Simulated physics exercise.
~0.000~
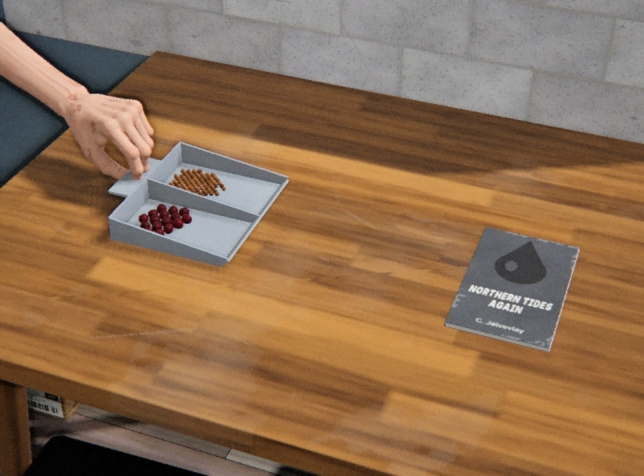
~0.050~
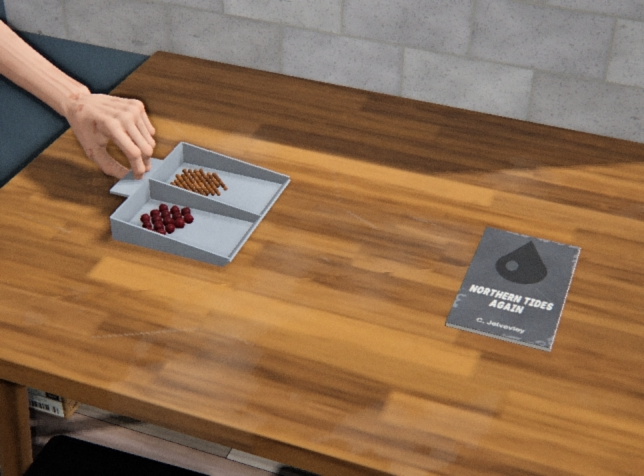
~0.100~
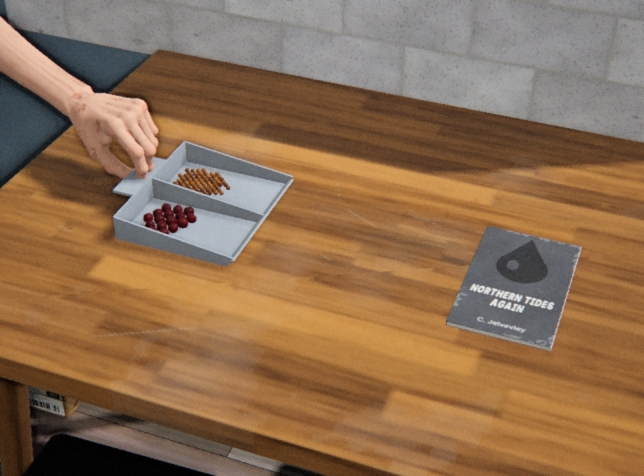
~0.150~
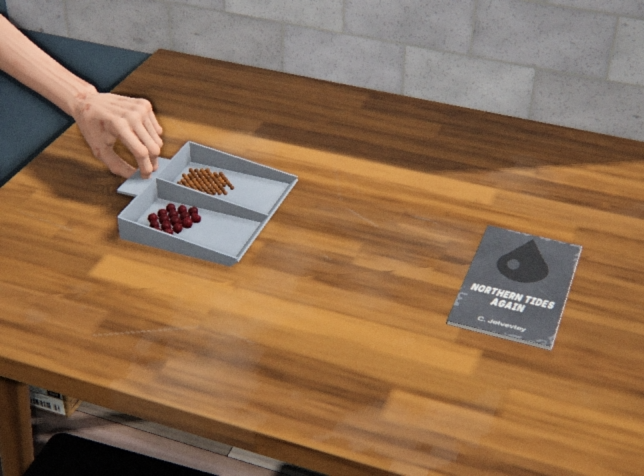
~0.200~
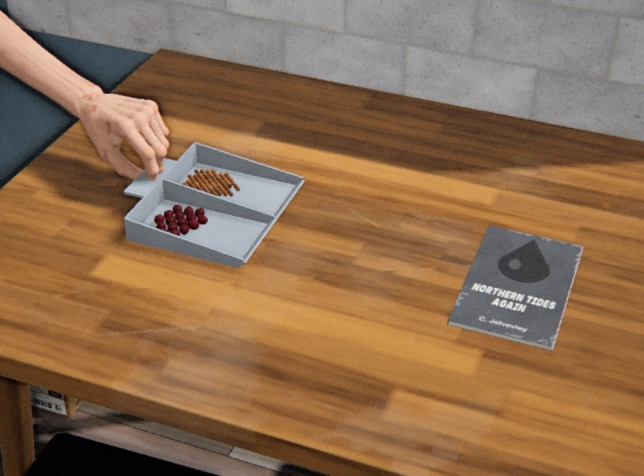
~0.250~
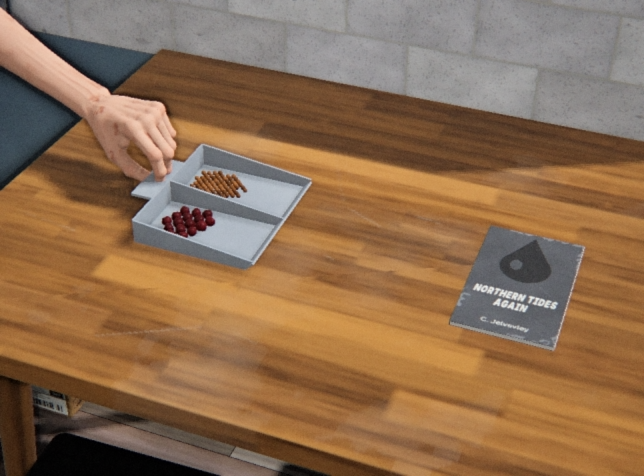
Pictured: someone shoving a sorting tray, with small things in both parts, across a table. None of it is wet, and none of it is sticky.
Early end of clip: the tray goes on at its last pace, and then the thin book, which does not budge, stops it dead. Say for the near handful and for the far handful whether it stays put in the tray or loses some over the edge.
The near handful stays put in the tray, the far handful stays put in the tray.
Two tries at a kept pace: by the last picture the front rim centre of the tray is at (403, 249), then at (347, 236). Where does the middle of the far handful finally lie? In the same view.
Try 1 about (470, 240); try 2 about (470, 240).
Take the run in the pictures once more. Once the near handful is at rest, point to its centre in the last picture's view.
It settles centred at about (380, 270) in the final frame.
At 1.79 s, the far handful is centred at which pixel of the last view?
Around (401, 229).
By 0.97 s, tray still sliding, front rim near (369, 241); near handful all inside; far handful all inside.
By 1.79 s, tray stopped at the thin book; near handful all inside; far handful all inside.
When it is over (2.2 s), tray stopped at the thin book; near handful all inside; far handful all inside.
